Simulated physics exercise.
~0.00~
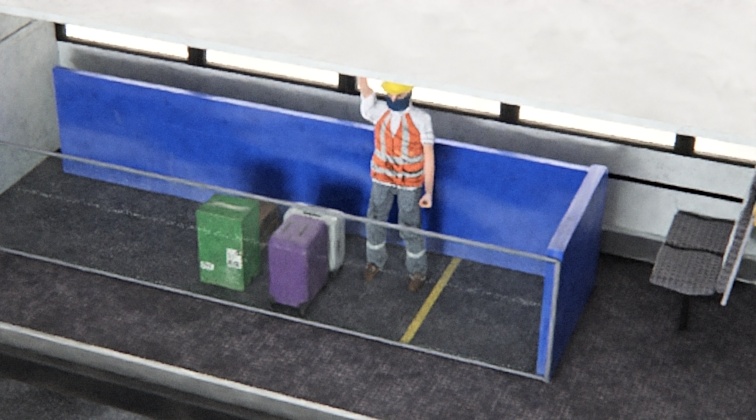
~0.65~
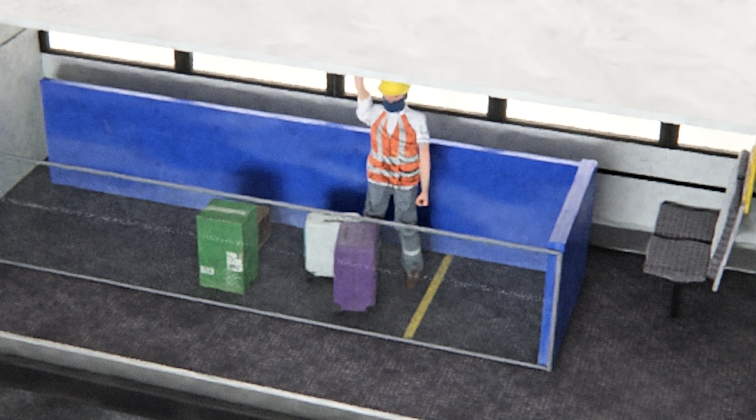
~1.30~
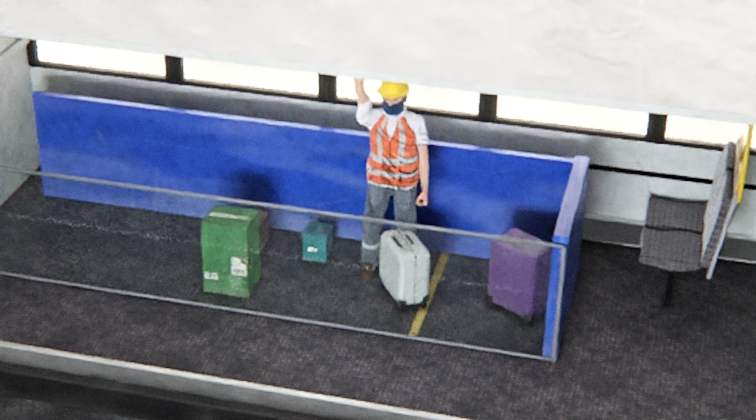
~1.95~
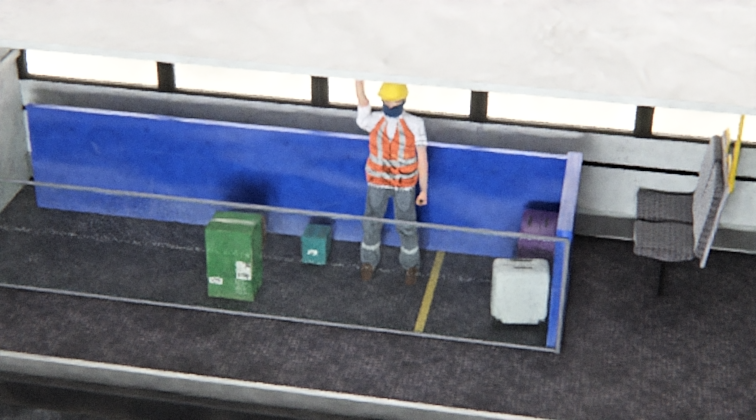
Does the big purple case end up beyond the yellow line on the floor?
Yes, the purple case rolls right across the yellow line and ends up beyond it, near the blue end panel.
